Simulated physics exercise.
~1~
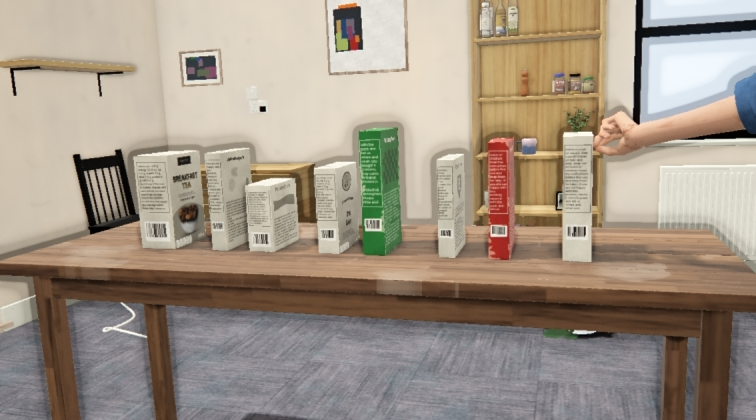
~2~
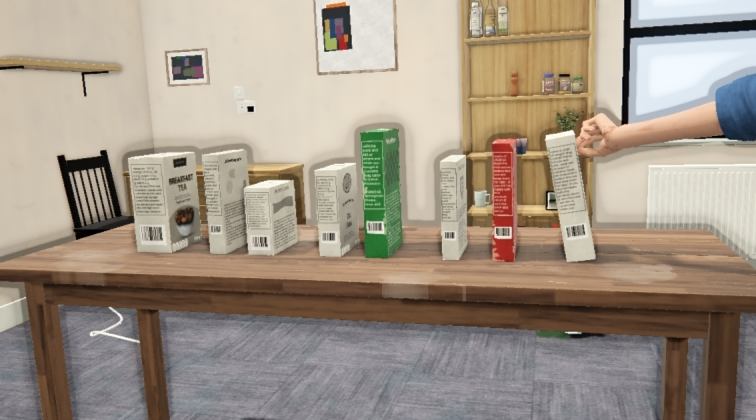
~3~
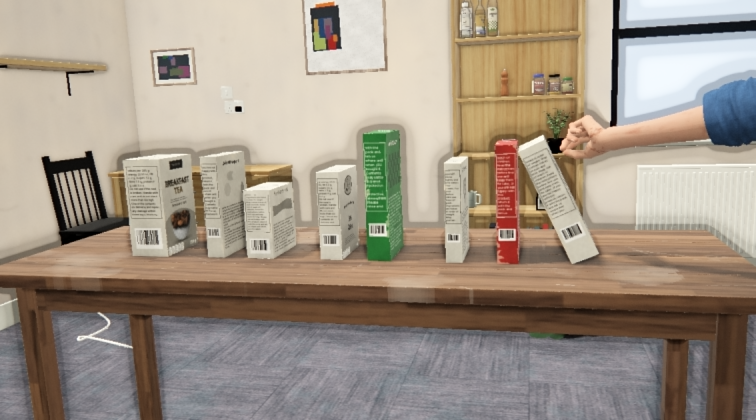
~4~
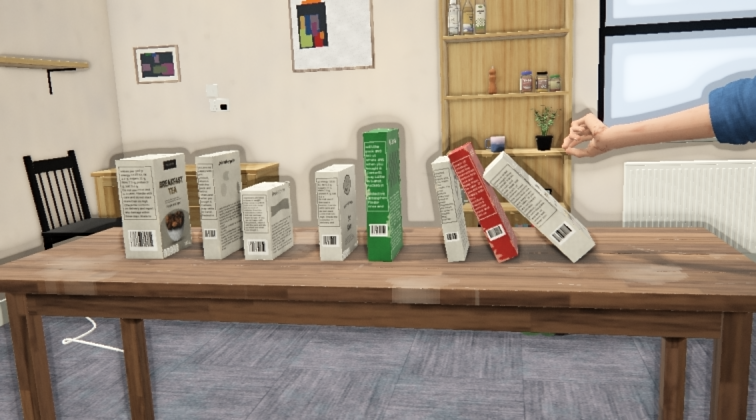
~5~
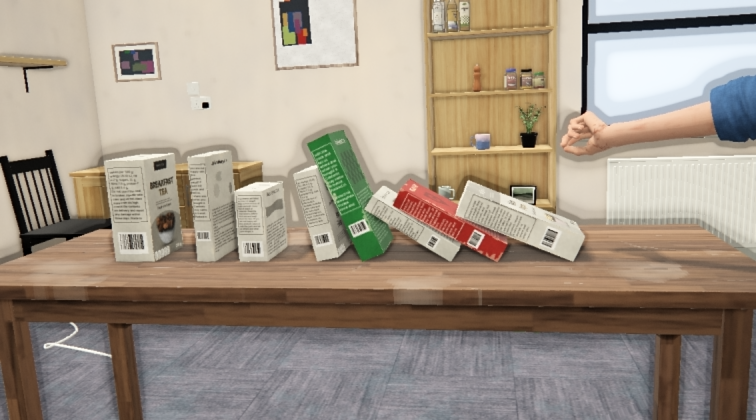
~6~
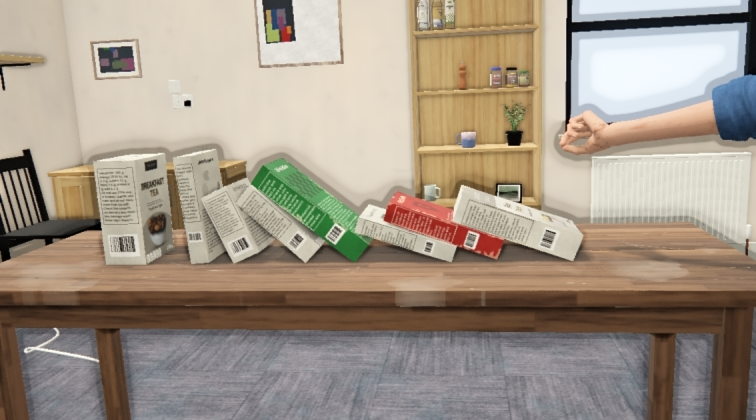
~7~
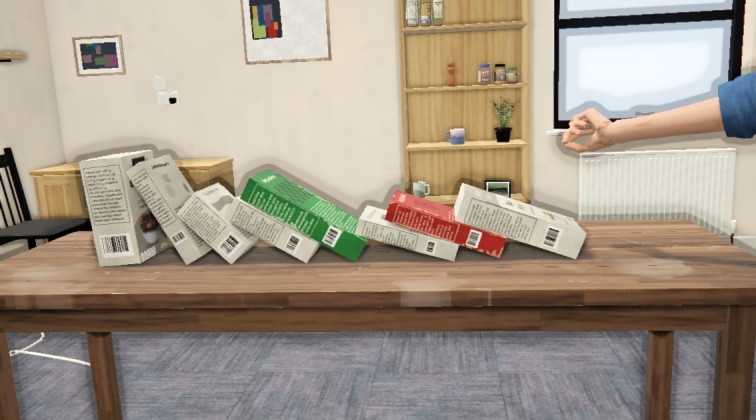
An arm in a blue sleeve reaches in from the right, its fist against the last of eight upright boxes lined along a wooden table, seen from the front in a room with shelves and a black chair. Most boxes are white, with one green near the middle and one red toward the right. The fist tips the rightmost box left into the red one, which topples against its white neighbour. They slump over and knock the green box, which leans onto the white boxes beyond. Finally, only the leftmost tea box still stands, the others resting slanted leftward.
